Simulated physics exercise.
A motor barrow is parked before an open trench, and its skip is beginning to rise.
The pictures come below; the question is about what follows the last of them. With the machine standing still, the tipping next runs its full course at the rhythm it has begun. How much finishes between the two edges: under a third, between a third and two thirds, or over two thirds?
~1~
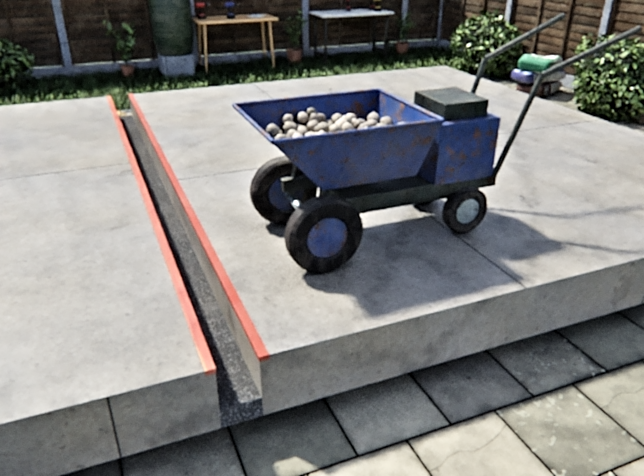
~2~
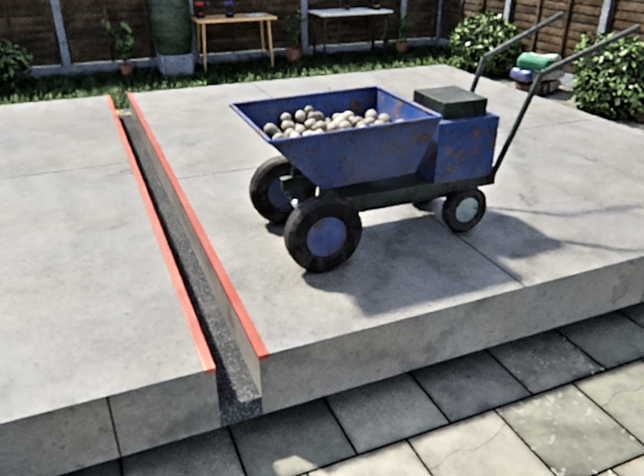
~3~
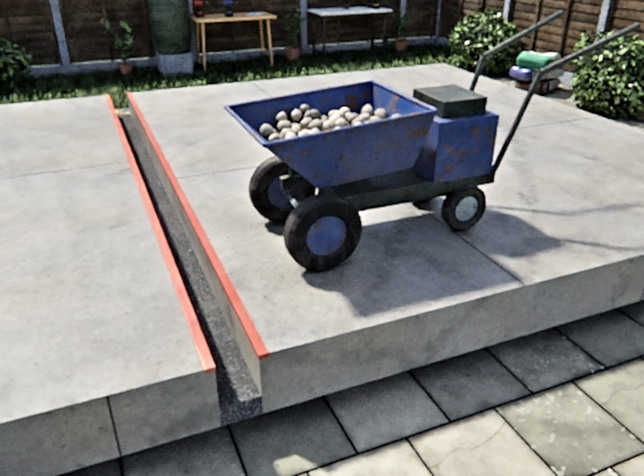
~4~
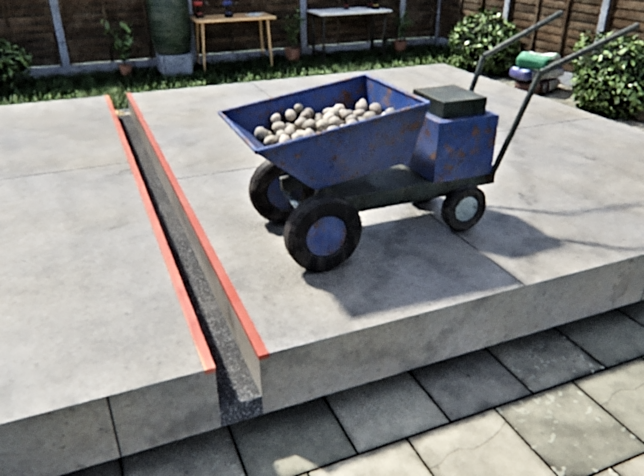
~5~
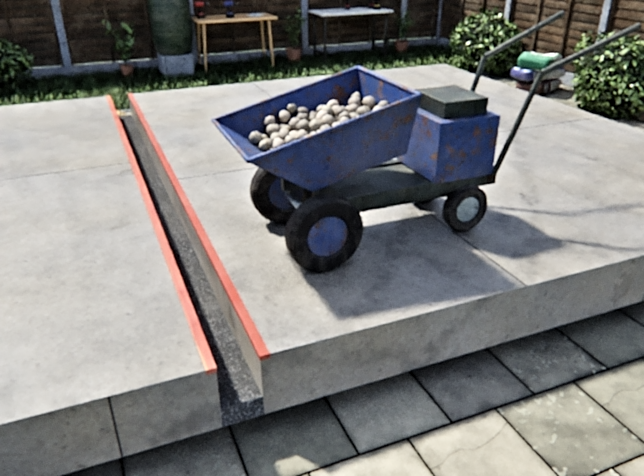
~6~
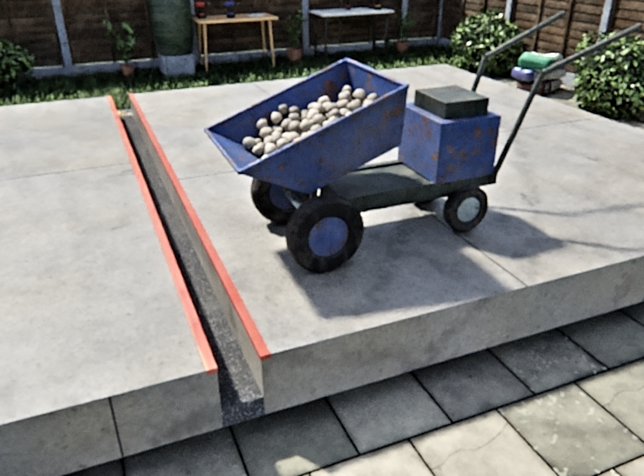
To my eye, the trench share runs one to two thirds.
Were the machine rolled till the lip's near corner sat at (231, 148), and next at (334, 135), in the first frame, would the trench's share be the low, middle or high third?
Try one, under a third; try two, in the middle band.
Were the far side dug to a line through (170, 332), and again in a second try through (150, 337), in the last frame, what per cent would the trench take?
In order: Near 90, then 100 percent.
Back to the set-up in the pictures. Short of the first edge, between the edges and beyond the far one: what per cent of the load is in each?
Short: 0; between: 50; beyond: 50 per cent.
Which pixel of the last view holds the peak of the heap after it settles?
Near (146, 259).
Shortly afterwards, skip tipped steeply; the whole lot in the skip.
Next, skip tipped right over; the bulk in the skip; a little in or heaped over the trench; a little beyond it; only a few falling.
Some moments later, skip tipped right over; a little in the skip; near half in or heaped over the trench; near half beyond it.
In the end, skip tipped right over; near half in or heaped over the trench; near half beyond it.
